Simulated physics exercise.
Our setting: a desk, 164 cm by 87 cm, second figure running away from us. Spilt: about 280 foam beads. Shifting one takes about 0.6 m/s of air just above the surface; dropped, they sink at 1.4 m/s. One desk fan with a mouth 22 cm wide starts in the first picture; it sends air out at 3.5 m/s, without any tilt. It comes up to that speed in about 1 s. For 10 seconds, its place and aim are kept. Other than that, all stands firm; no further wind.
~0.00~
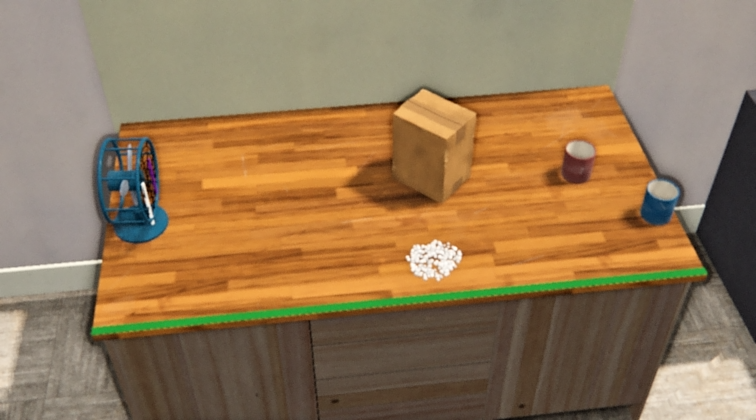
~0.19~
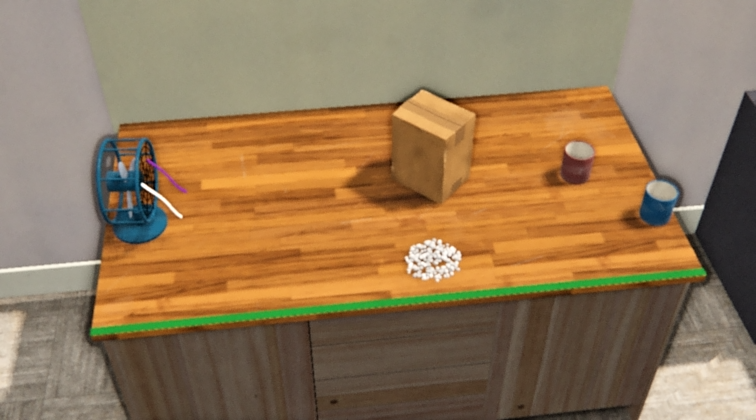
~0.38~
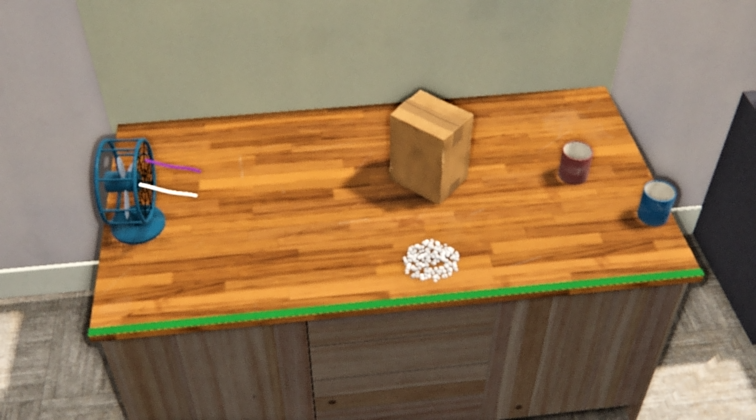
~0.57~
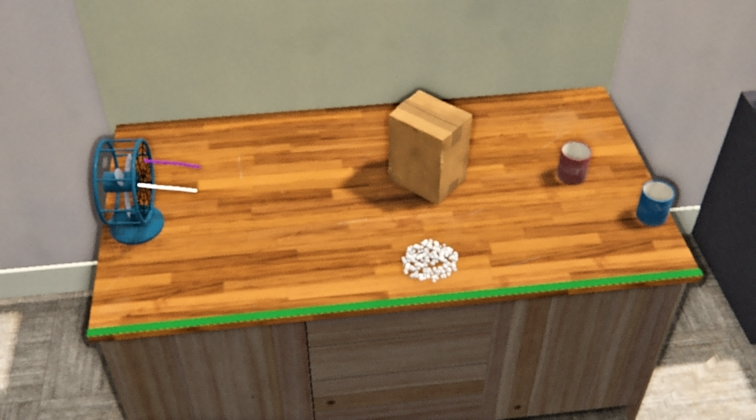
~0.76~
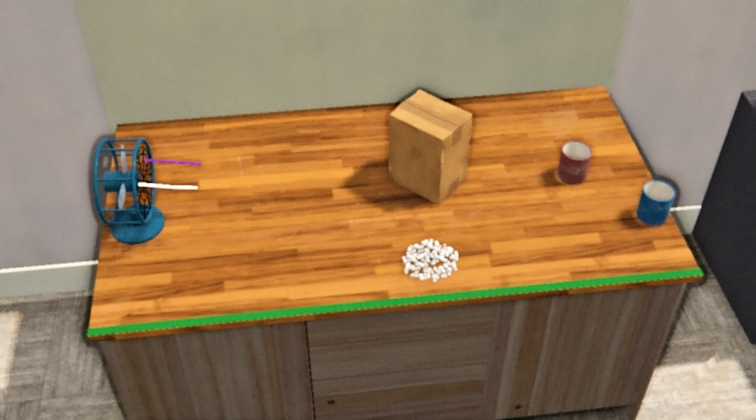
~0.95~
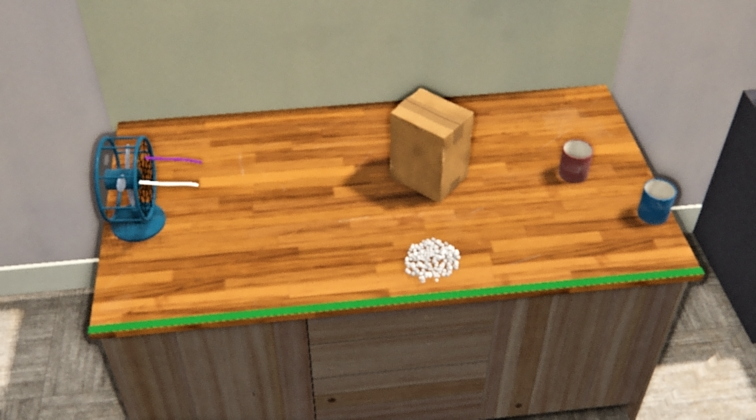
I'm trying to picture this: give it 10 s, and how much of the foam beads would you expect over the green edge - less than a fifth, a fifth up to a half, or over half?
I'd expect over half of them there.
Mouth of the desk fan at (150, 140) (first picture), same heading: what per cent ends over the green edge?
That gives roughly 90 % in the end.
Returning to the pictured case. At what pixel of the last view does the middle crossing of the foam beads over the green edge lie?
At roughly pixel (457, 298).
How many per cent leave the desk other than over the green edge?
That lands at some 0 %.
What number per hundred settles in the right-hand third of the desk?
Roughly 0 in a hundred.
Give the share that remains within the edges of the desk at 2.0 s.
I'd put it near 0 per cent.
After 2.0 s, 100 % are over the green edge; 100 % have settled or left.
After 3.2 s, 100 % are over the green edge; 100 % have settled or left.
After 5.5 s, 100 % are over the green edge; 100 % have settled or left.
After 10.0 s, at the end, 100 % are over the green edge.
